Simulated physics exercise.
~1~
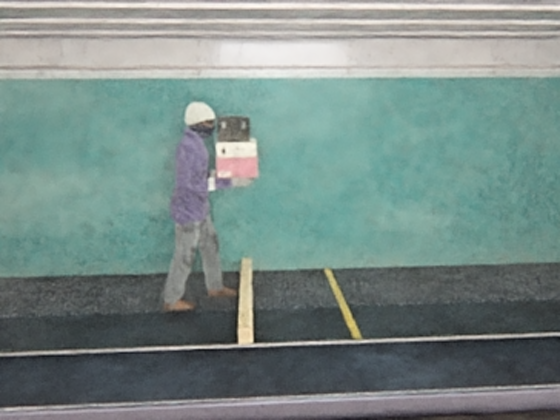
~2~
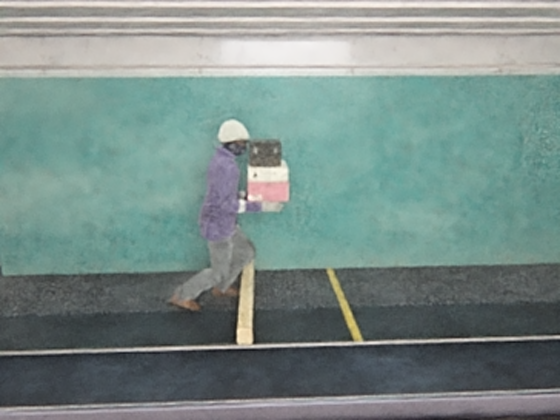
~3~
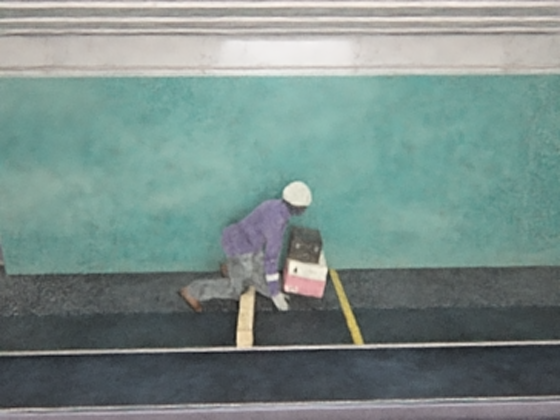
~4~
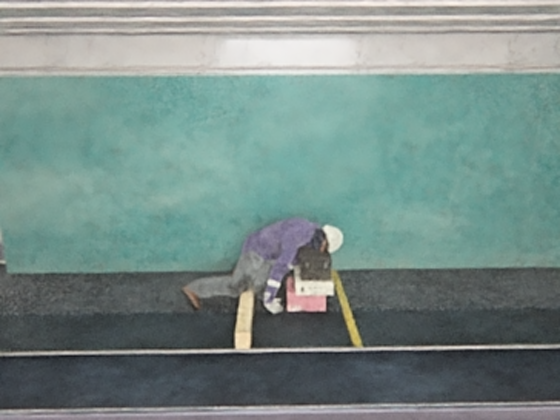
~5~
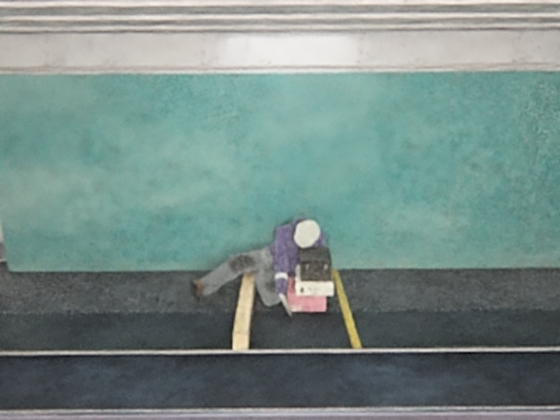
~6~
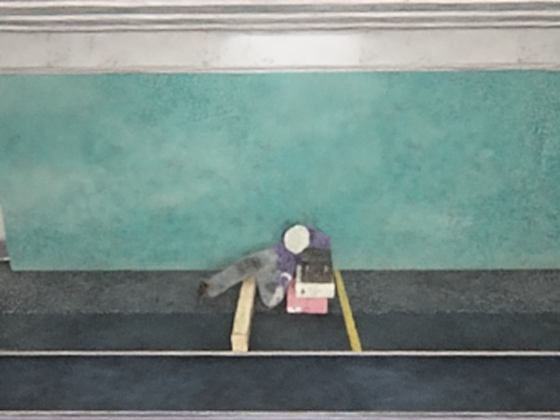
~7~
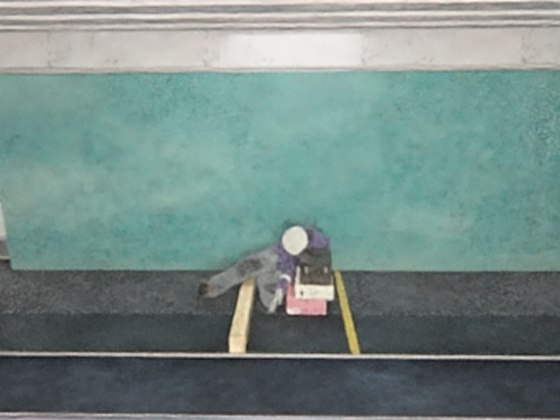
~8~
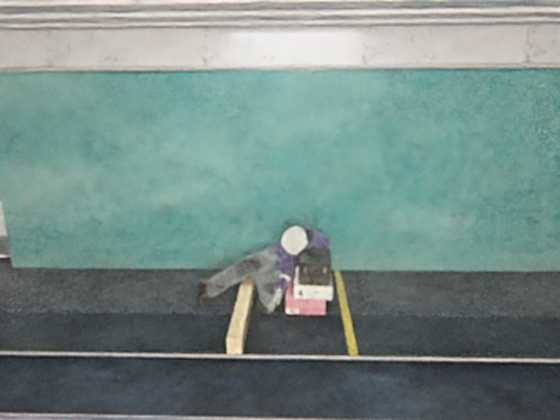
A person carrying stacked boxes rightward trips over a low rail, falling forward and slumping beside them short of a yellow line.
